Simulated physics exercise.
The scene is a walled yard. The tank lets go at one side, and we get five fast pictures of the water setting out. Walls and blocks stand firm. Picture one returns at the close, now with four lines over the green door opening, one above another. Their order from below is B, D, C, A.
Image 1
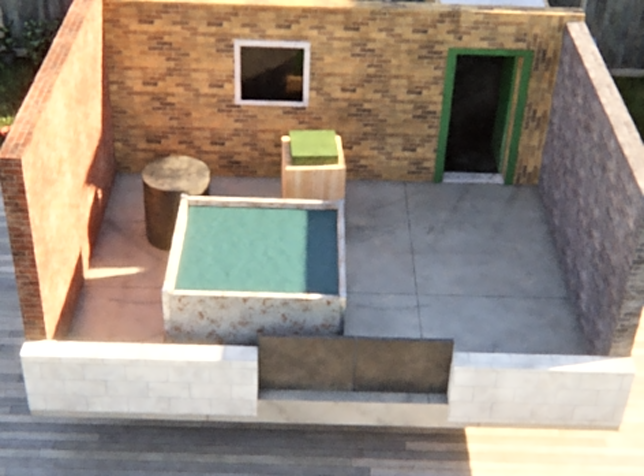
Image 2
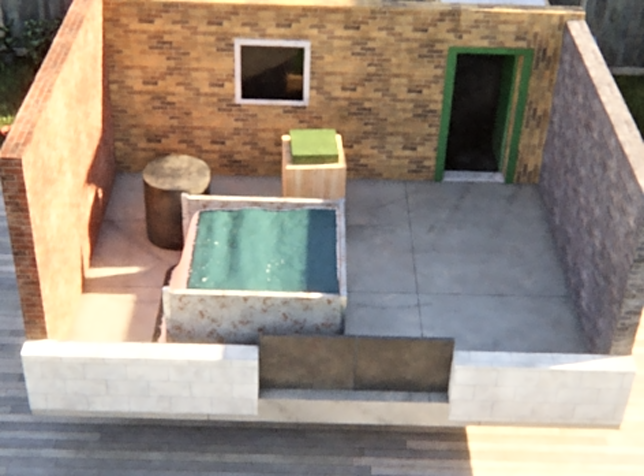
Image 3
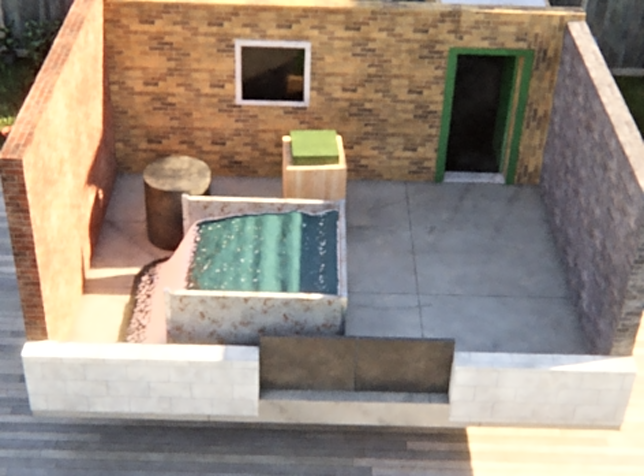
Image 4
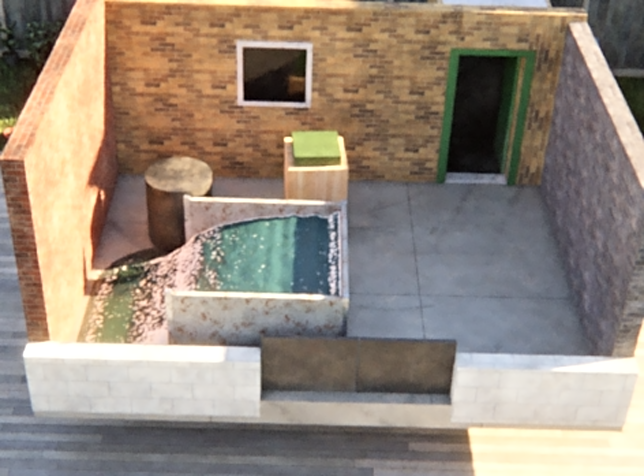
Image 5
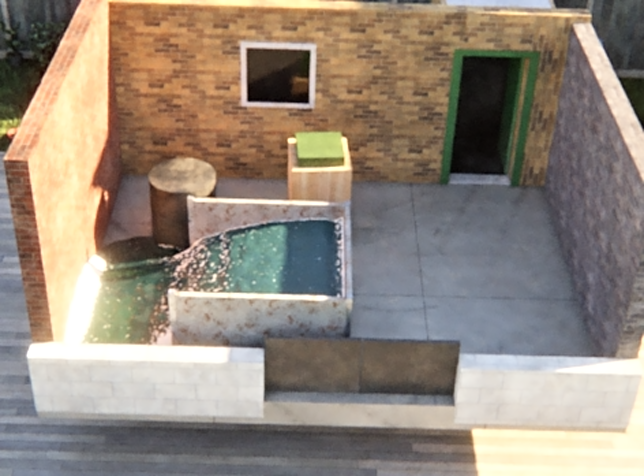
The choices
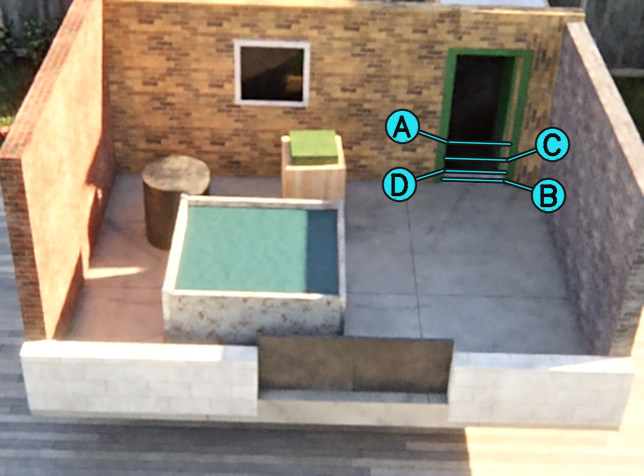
A small walled yard held a tank of still green water, then its left side opened and the water poured out, foaming across the ground to the brick wall on the left.
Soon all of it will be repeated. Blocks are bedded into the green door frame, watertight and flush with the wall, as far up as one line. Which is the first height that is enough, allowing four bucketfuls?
The limit is D.
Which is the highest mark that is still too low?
B it is.
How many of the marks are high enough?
Three of the four.
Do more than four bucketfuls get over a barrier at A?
No, not at all.
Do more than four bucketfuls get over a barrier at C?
No, that is safe.
On the marked copy, A at (478, 143); B at (473, 180); C at (476, 159); D at (474, 171); from the bottom up B, D, C, A.
With A, nothing gets over.
With B, about 13 bucketfuls get in.
With C, nothing gets over.
With D, a splash gets over, under a bucket.
